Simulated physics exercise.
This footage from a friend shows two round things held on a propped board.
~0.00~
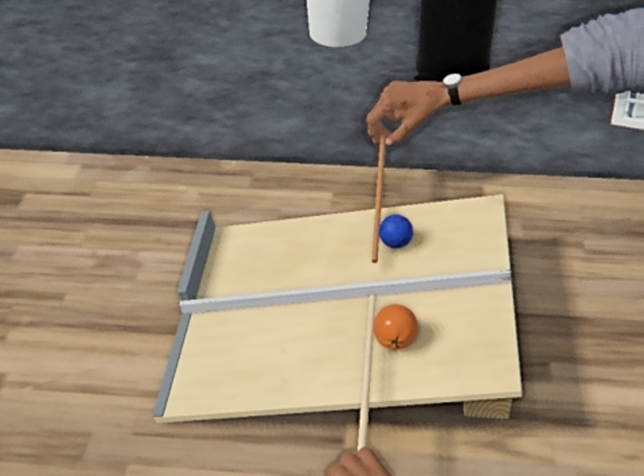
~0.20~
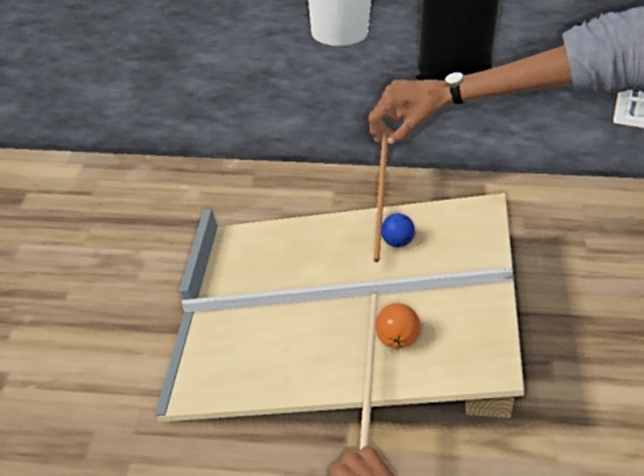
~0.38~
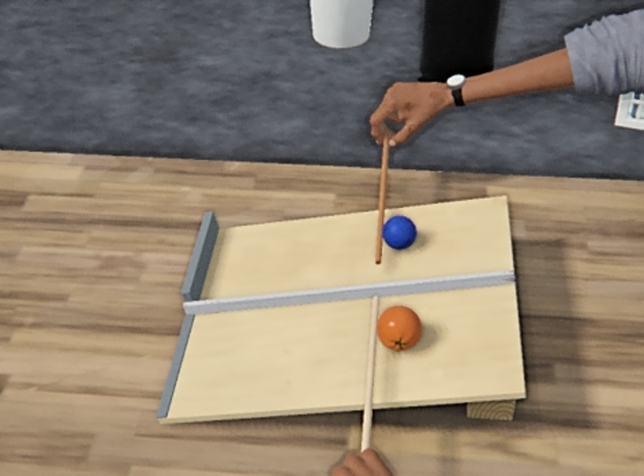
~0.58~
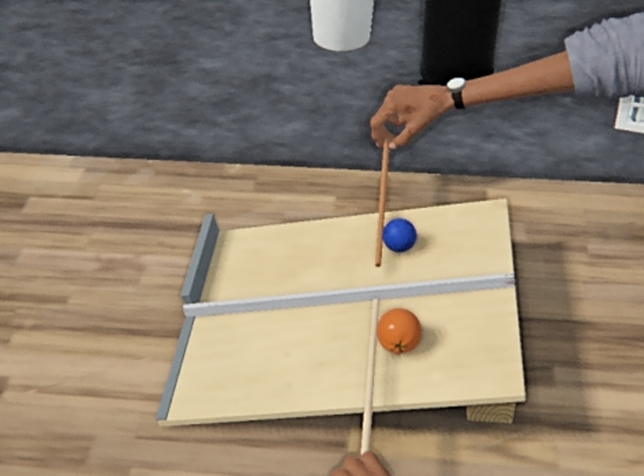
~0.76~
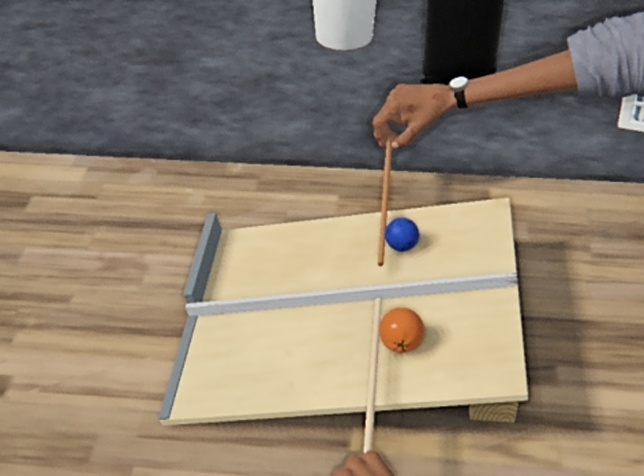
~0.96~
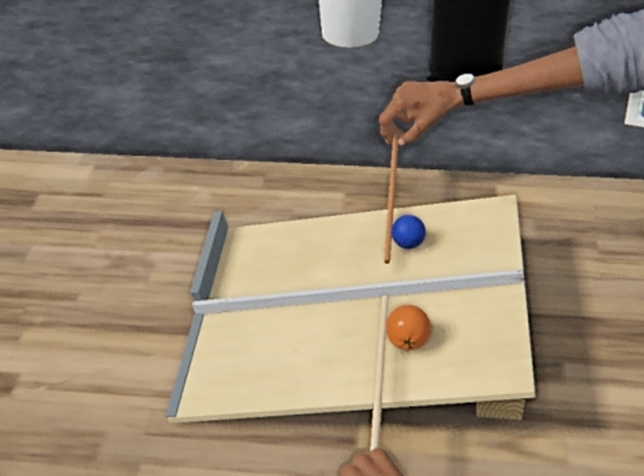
On a wooden floor beside a dark grey carpet, a propped pale board holds a blue ball and a round orange item in separate lanes, each resting against a thin stick held by a hand. The hands keep the sticks in place and nothing rolls; only the view shifts slightly.
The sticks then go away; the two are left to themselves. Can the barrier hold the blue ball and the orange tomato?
Lab note - blue ball retained, orange tomato lost over the edge.
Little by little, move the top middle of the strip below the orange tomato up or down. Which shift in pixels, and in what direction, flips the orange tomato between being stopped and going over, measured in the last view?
Raise it by roughly 8 pixels.
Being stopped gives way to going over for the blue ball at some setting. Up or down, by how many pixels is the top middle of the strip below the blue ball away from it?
About 12 pixels down.
After 1.46 s, blue ball rolling on the board near (314, 243); orange tomato rolling on the board near (301, 338).
After 1.86 s, blue ball resting against the strip near (229, 252); orange tomato off the board near (88, 351).
After 2.26 s, blue ball resting against the strip near (229, 252); orange tomato off the board.
In the end (2.6 s), the blue ball stops on the board, near (229, 252); the orange tomato rolls off the board.
